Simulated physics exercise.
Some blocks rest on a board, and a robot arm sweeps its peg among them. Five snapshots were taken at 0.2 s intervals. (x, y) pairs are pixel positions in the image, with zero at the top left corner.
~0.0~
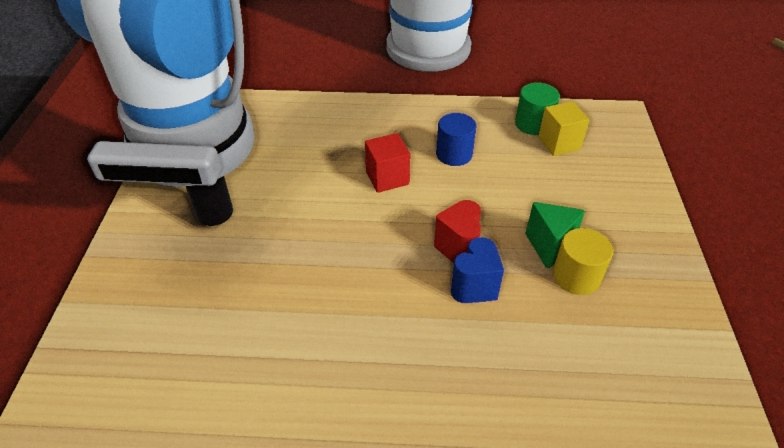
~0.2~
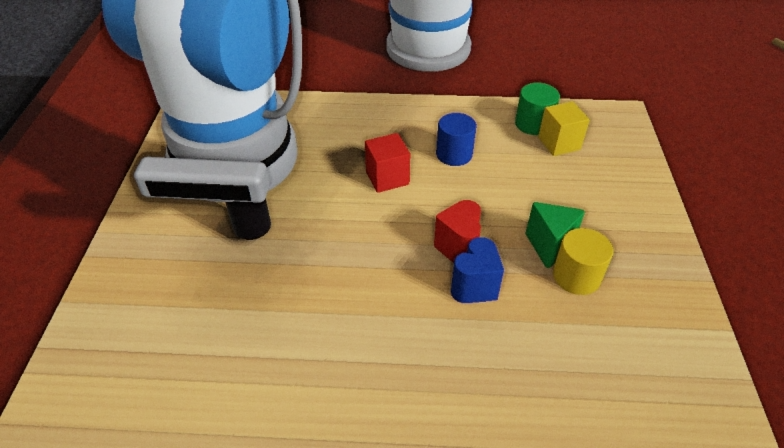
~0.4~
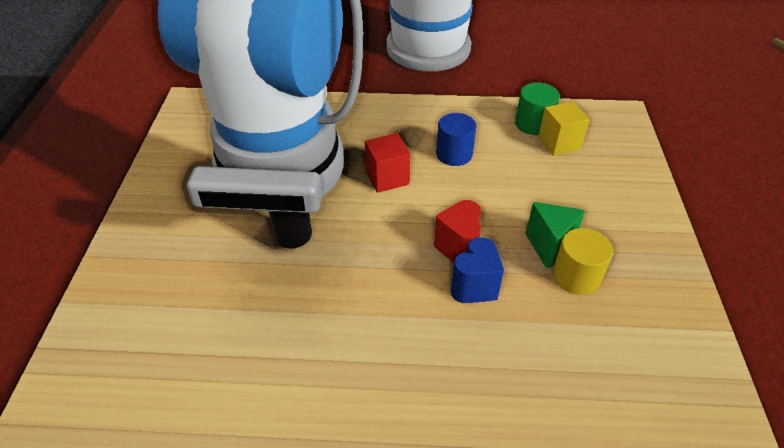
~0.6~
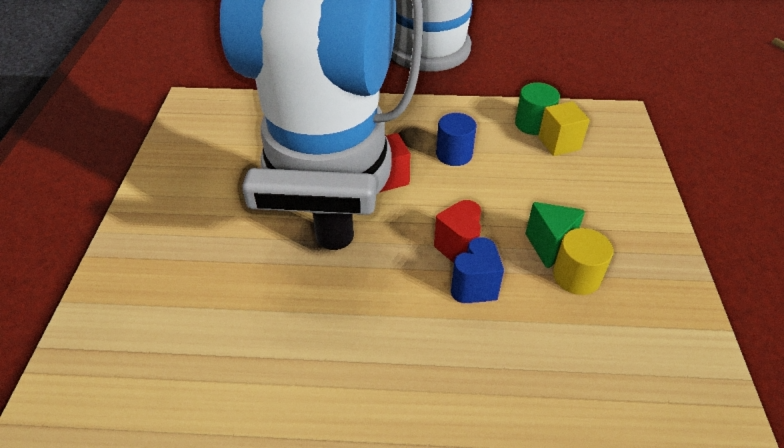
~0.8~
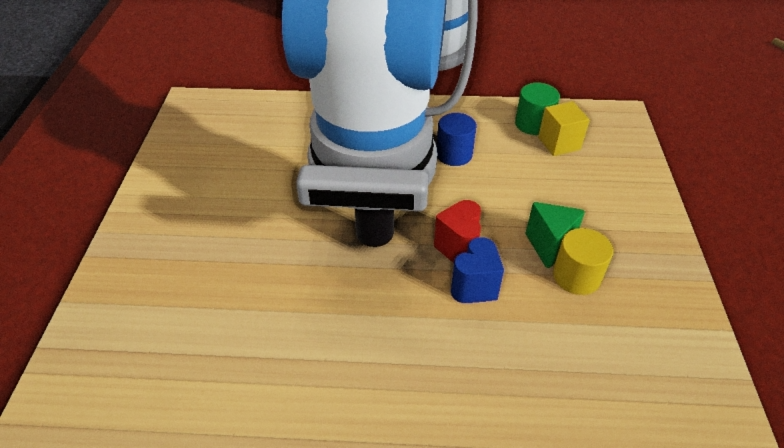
On a wooden board scattered with red, blue, green and yellow blocks, a blue and white robot arm moved its black peg from the left toward the middle, while the blocks stayed still.
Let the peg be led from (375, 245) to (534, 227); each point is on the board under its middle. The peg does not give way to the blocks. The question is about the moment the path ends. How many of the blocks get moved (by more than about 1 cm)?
I count two.
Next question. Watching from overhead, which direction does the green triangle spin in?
It spins clockwise.
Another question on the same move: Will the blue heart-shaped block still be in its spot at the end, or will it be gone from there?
By the time the path is finished, it has hardly shifted at all.
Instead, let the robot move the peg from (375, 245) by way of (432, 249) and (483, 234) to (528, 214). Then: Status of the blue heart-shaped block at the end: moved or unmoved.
Once the path ends, it is where it was.
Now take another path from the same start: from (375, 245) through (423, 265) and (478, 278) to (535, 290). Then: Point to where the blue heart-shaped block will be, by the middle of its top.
When the path ends, it will be at (564, 289).
The first path, step by step. One third of the way, peg (432, 228); red heart-shaped block (478, 217).
Two thirds of the way, peg (485, 222); red heart-shaped block (525, 224), turned 45° clockwise; green triangle (566, 215).
At the end, peg (537, 215); red heart-shaped block (540, 226), turned 120° clockwise; blue heart-shaped block not moved; green triangle (579, 216), turned 30° clockwise; yellow circle (593, 248).
